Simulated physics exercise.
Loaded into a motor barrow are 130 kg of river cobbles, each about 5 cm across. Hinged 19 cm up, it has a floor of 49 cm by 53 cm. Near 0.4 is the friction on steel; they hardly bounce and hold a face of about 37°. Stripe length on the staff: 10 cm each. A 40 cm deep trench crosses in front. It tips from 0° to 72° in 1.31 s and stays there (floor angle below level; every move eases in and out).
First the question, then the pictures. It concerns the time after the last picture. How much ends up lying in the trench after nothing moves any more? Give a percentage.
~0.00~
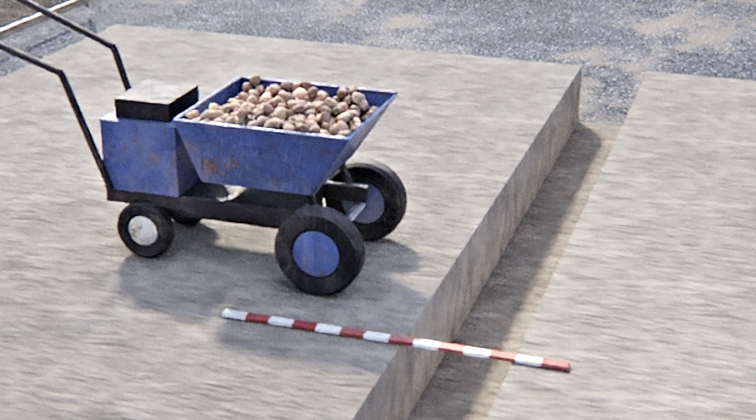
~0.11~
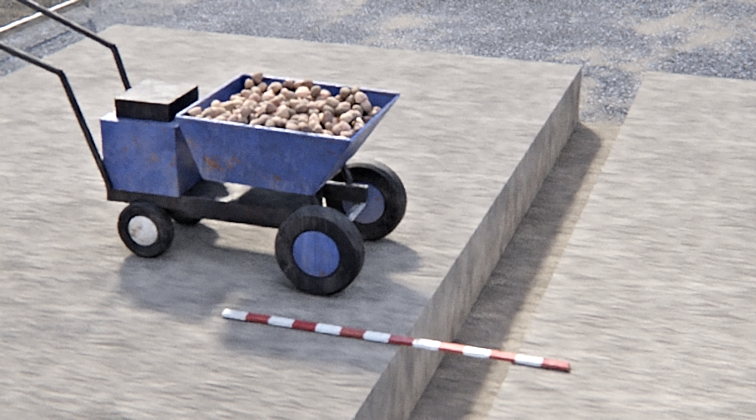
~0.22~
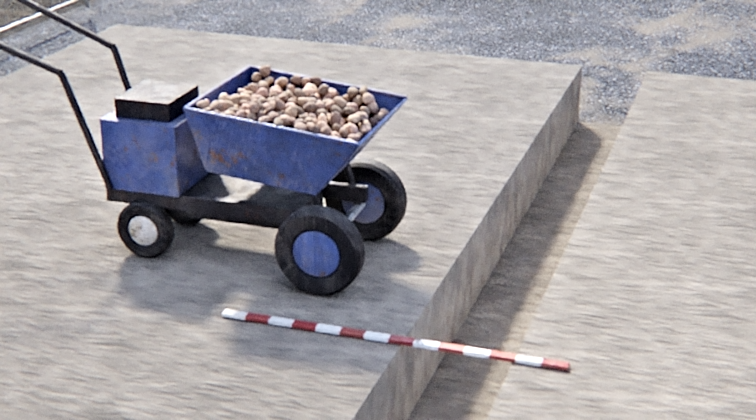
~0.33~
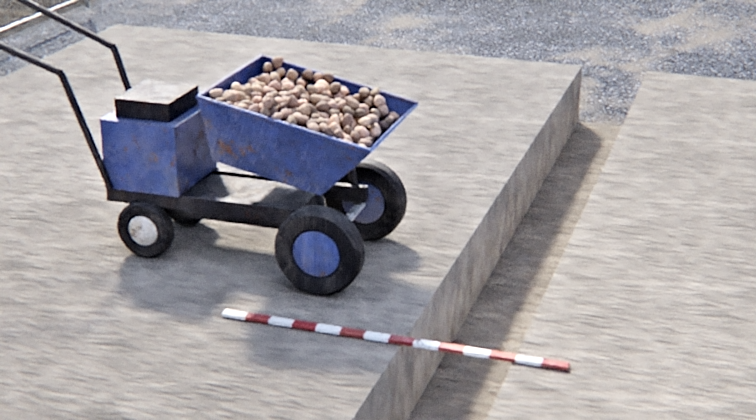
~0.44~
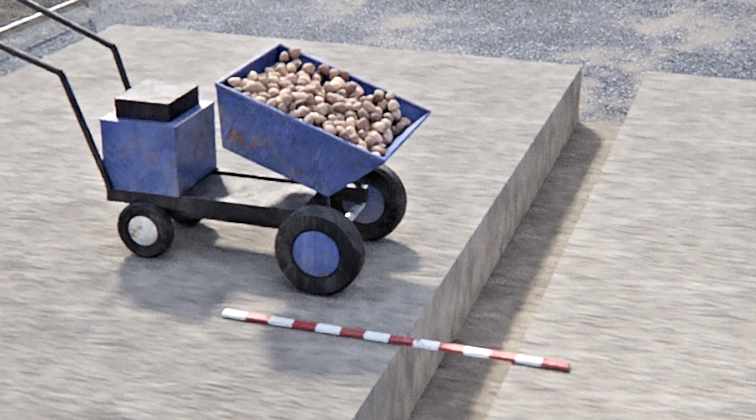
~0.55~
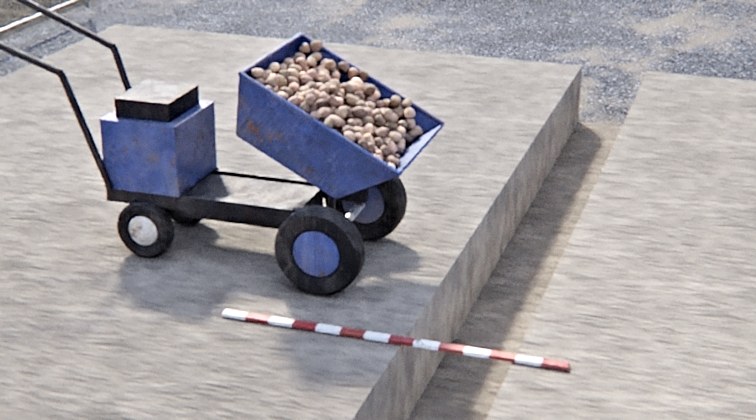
A share of about 97 per cent.
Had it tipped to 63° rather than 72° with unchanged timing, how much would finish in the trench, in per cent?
Share in trench: Approx. 75%.
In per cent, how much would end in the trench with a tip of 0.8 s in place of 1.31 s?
Something close to 90 per cent.
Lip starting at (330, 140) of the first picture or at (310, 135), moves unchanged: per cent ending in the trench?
About 100 per cent from the first spot, about 100 from the second.
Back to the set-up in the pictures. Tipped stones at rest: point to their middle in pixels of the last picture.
Their middle lands near (501, 351).
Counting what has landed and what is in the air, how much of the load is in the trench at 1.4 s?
About 45 per cent by then.
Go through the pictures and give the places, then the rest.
The skip is at 0°, its lip at (347, 140); the top of the load is at (303, 93), in the first picture.
Lip at (350, 142), floor tilted 1°, highest stones at (305, 92); the stones move at 0.2 m/s on average, in the second picture.
Lip at (358, 145), floor tilted 5°, highest stones at (291, 86); the stones move at 0.4 m/s on average, in the third picture.
Lip at (370, 152), floor tilted 11°, highest stones at (280, 74); the stones move at 0.5 m/s on average, in the fourth picture.
The skip is at 19°, its lip at (384, 161); the top of the load is at (288, 68); the stones move at 0.6 m/s on average, in the fifth picture.
Lip at (399, 175), floor tilted 27°, highest stones at (300, 60); the stones move at 0.7 m/s on average, in the sixth picture.
After 1.0 s the floor is at 61°; 99 % in the skip, 1 % in the trench; the foremost stones are at (470, 203).
After 1.4 s the floor is at 72°; 56 % in the skip, 43 % in the trench, 1 % past the trench; the foremost stones are at (553, 298).
After 1.8 s the floor is at 72°; 26 % in the skip, 71 % in the trench, 2 % past the trench; the foremost stones are at (626, 314).
After 3.7 s the floor is at 72°; 0 % in the skip, 97 % in the trench, 3 % past the trench; the foremost stones are at (674, 308).
